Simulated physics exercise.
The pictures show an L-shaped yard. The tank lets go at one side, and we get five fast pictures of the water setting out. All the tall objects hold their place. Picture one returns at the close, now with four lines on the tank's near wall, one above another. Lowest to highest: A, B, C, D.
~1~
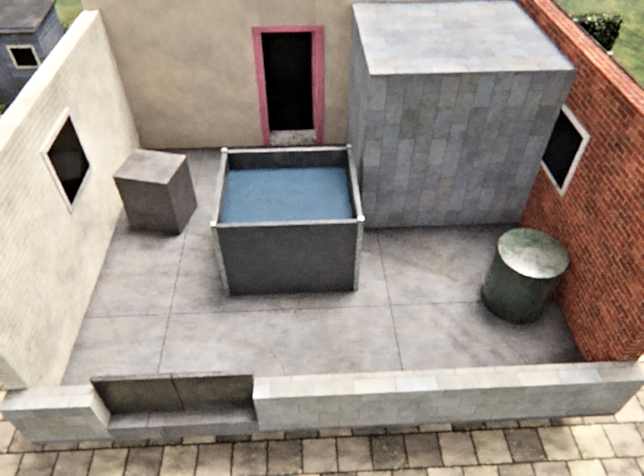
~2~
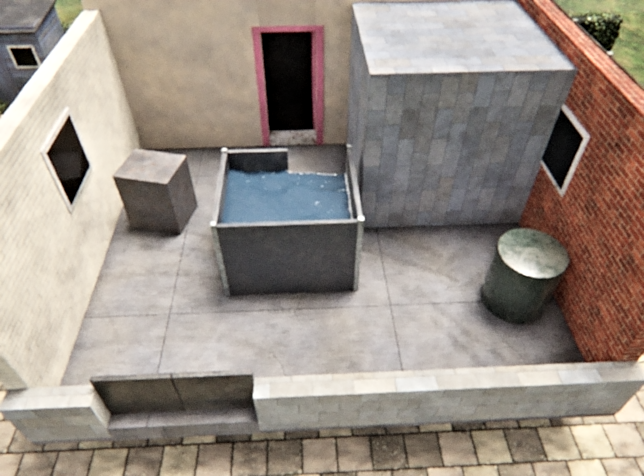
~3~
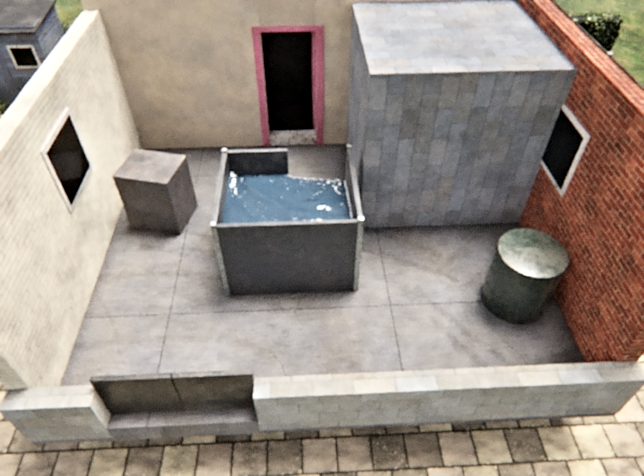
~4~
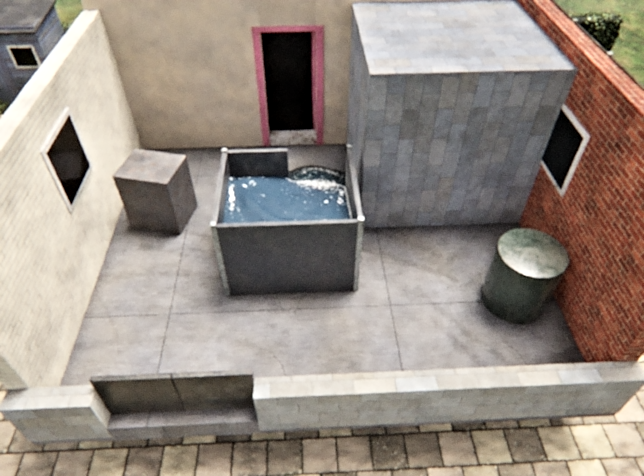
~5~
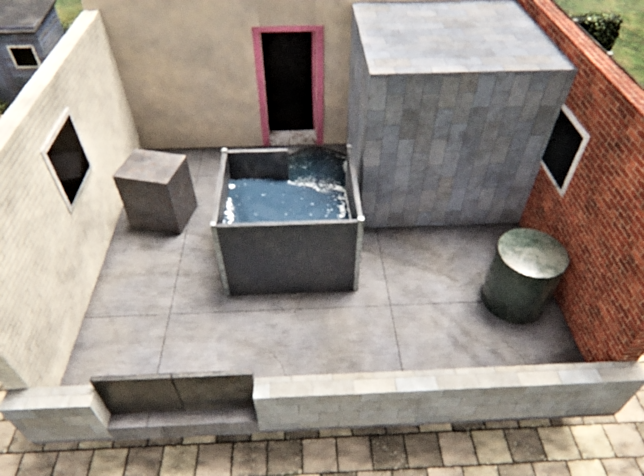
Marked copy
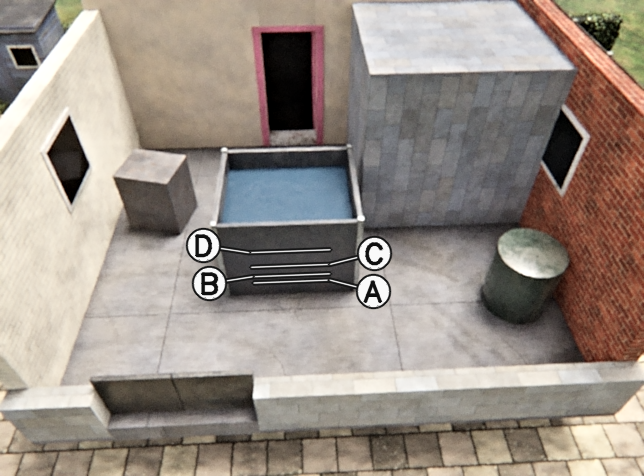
Water sinking and churning with white flecks inside a square grey tank in a walled yard, while everything around stays still.
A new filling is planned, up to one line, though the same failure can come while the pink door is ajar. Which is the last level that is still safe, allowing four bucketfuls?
That is level B.
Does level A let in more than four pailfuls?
No.
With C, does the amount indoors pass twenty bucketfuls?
No, less.
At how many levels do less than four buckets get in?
Two.
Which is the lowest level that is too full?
Level C.
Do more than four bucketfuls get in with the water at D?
Yes, it does.
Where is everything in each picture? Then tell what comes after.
The first frame shows water in the tank at rest, its middle at (289, 200); foot of the pink doorway at (293, 145); shut gate at (175, 379).
In the second frame, water covers 1 % of the ground, its front hidden from here.
In the third frame, water covers 3 % of the ground, its front hidden from here.
In the fourth frame, water covers 7 % of the ground, its front hidden from here.
In the fifth frame, water covers 11 % of the ground, its front hidden from here.
On the marked copy, A at (291, 281); B at (291, 275); C at (290, 265); D at (289, 251); from the bottom up A, B, C, D.
If A is chosen, nothing gets over.
If B is chosen, a bucket or two gets in.
If C is chosen, about 12 bucketfuls get in.
If D is chosen, dozens of bucketfuls pour in.
